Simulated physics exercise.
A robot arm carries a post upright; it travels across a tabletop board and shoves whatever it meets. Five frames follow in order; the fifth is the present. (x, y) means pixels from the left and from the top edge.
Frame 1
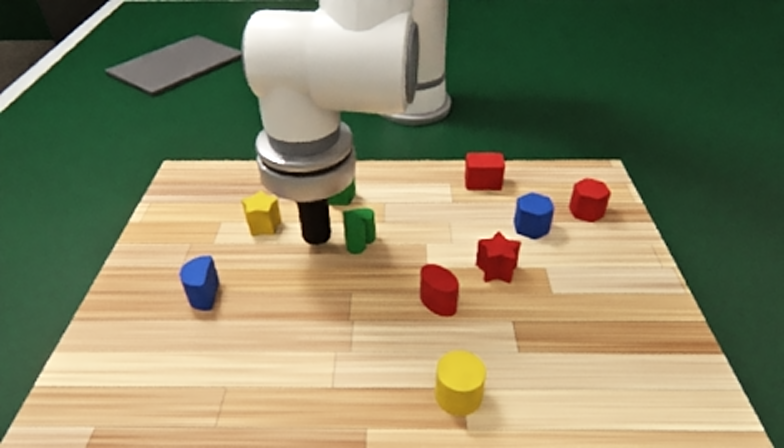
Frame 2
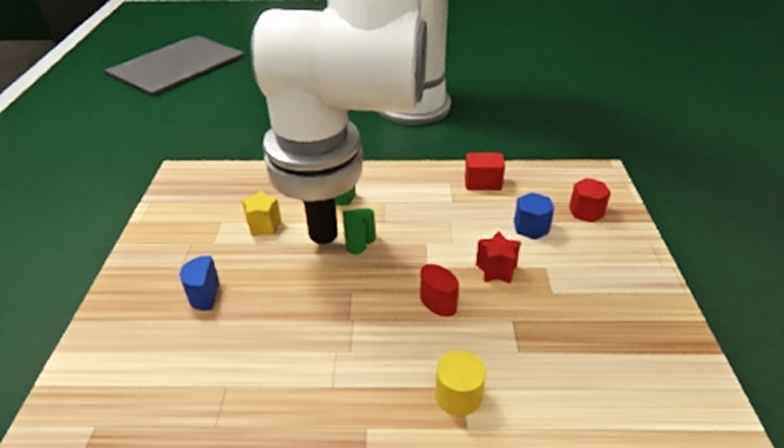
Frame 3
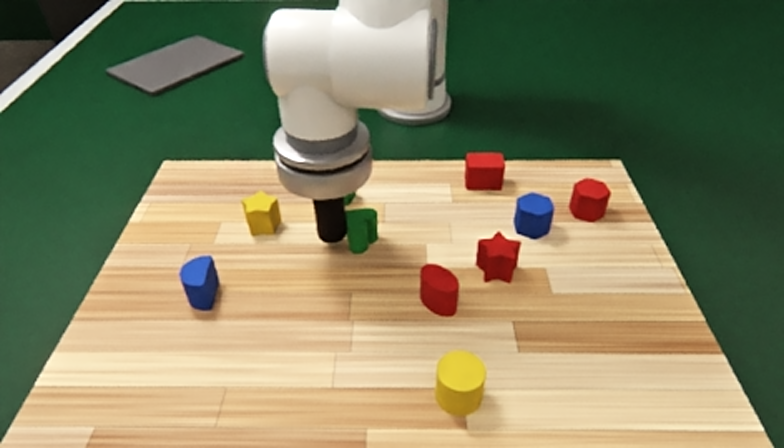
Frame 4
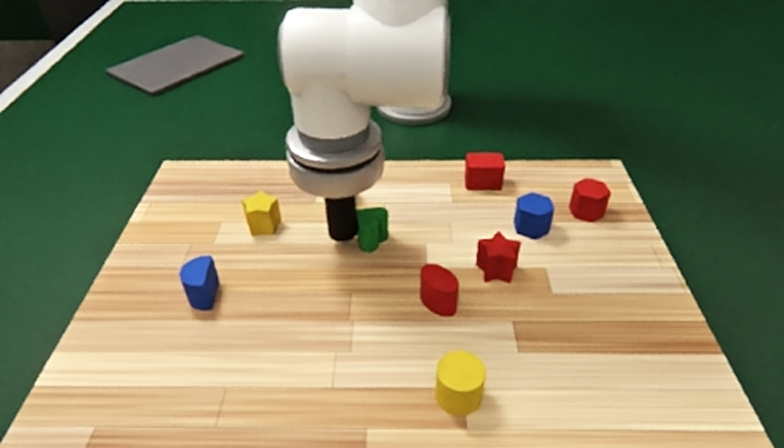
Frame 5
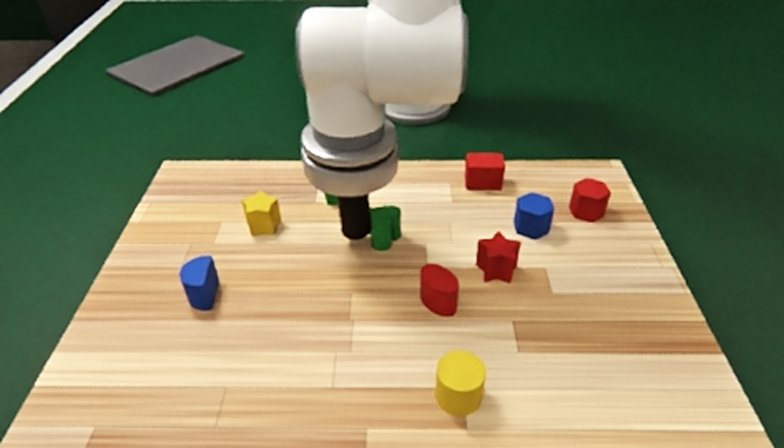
The robot arm moves right and nudges the green block slightly right across the wooden board.
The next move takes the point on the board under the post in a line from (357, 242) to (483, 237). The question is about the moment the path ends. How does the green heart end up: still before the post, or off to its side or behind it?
At the end of the path, the post is still pushing the green heart ahead of it.
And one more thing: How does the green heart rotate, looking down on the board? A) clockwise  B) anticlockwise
It's B.
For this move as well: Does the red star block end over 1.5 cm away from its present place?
No, that is not how it ends up.
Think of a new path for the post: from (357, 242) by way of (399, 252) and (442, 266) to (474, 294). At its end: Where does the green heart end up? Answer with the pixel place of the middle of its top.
So, by the moment the path ends, you'll find the top centre of the green heart at (421, 213).
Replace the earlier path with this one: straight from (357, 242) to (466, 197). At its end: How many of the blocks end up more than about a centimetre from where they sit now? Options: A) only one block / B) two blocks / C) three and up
It's A.
On the path given first. One third of the way, post (399, 230); green heart (427, 211).
Two thirds of the way, post (443, 229); green heart (470, 208), turned 25° anticlockwise.
At the end, post (484, 227); green heart (509, 203), turned 30° anticlockwise; red star block still; blue hexagon (539, 203).
